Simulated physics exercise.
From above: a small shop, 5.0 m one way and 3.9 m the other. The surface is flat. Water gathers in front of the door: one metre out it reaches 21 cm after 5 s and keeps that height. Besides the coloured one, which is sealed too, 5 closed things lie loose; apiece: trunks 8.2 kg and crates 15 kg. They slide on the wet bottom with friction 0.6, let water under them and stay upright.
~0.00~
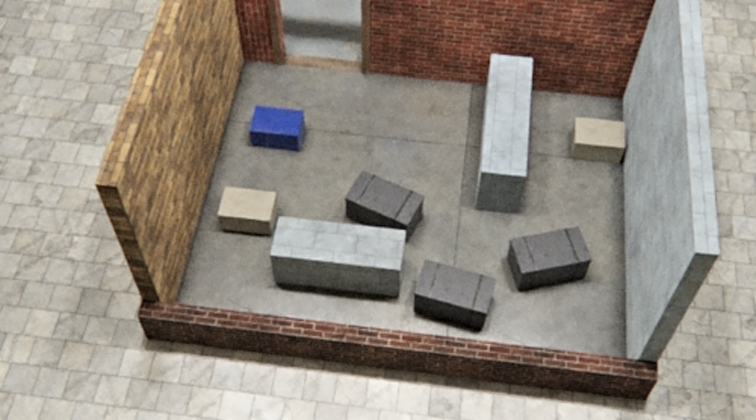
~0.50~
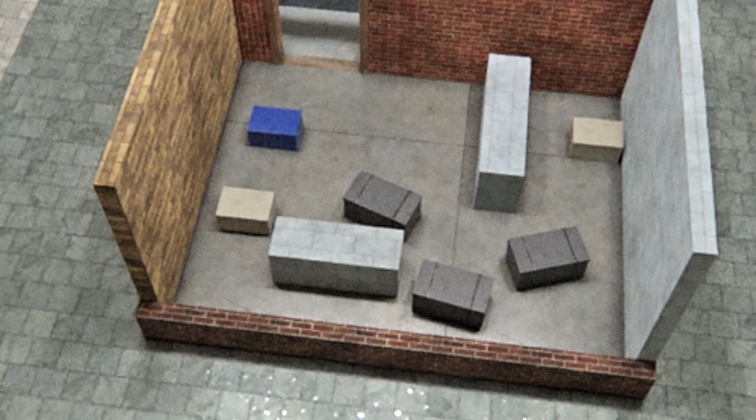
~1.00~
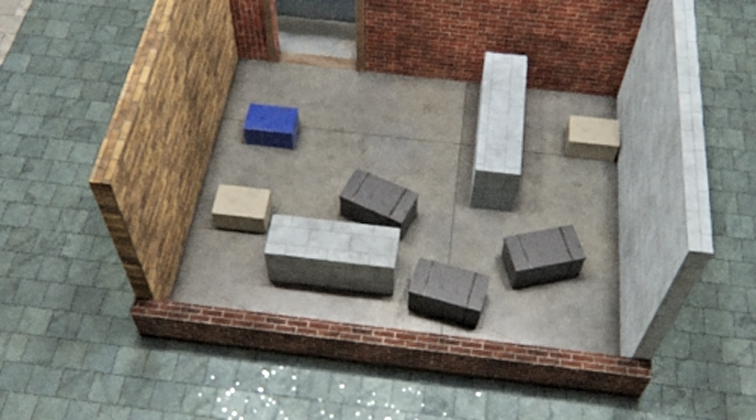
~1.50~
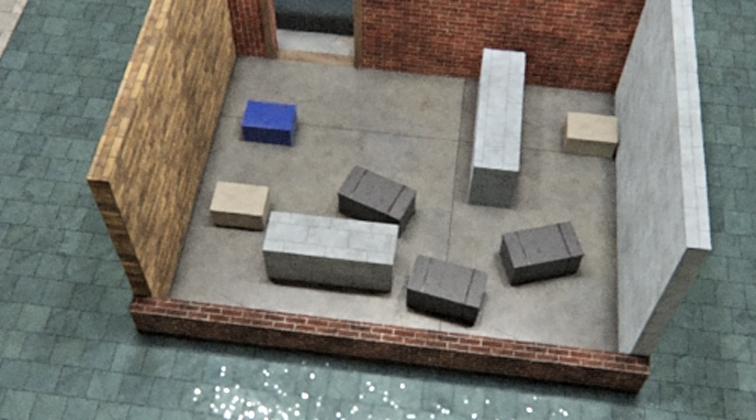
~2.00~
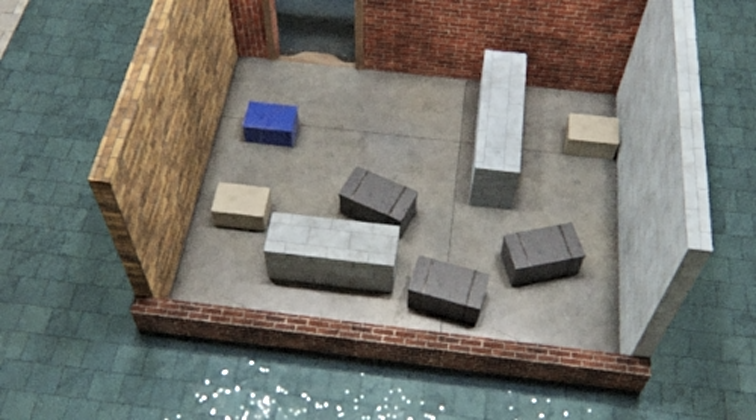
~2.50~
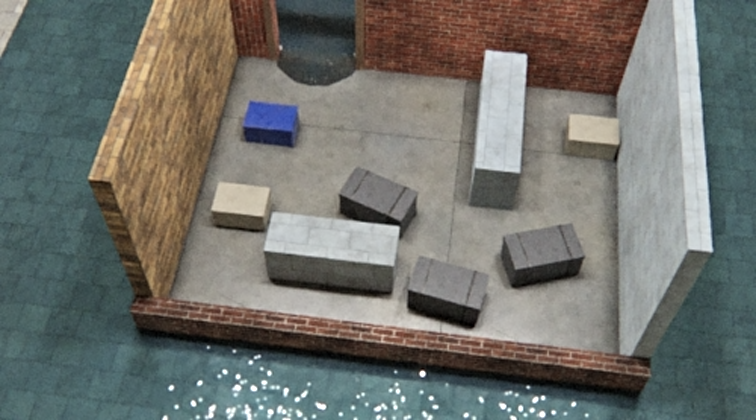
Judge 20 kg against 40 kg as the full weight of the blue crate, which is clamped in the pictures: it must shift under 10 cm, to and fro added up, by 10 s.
I expect that only the higher weight holds it.
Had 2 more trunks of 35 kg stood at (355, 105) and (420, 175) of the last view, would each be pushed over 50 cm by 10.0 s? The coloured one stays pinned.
In turn: More, less.
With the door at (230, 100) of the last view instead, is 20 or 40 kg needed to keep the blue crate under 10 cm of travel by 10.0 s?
Then only the higher weight holds it.
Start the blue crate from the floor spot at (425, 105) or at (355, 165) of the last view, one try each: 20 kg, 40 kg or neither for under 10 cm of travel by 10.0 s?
In turn: Either load holds; only the larger holds.
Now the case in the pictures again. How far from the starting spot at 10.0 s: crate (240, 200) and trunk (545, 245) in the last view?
In that order: 10 cm, 60 cm.
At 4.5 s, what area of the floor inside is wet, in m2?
Roughly 4.0 m2.
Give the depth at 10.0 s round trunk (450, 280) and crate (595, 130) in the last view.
Roughly 4 and 2 cm.
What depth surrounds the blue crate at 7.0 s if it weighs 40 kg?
About 7 cm.
After 3.5 s the blue crate would be 0 cm from its start with 20 kg and 0 cm from its start with 40 kg; 2 cm of water round it then.
After 4.5 s the blue crate would be 0 cm from its start with 20 kg and 0 cm from its start with 40 kg; 5 cm of water round it then.
After 7.0 s the blue crate would be 69 cm from its start with 20 kg and 0 cm from its start with 40 kg; 7 cm of water round it then.
After 10.0 s the blue crate would be 210 cm from its start with 20 kg and 0 cm from its start with 40 kg; 8 cm of water round it then.
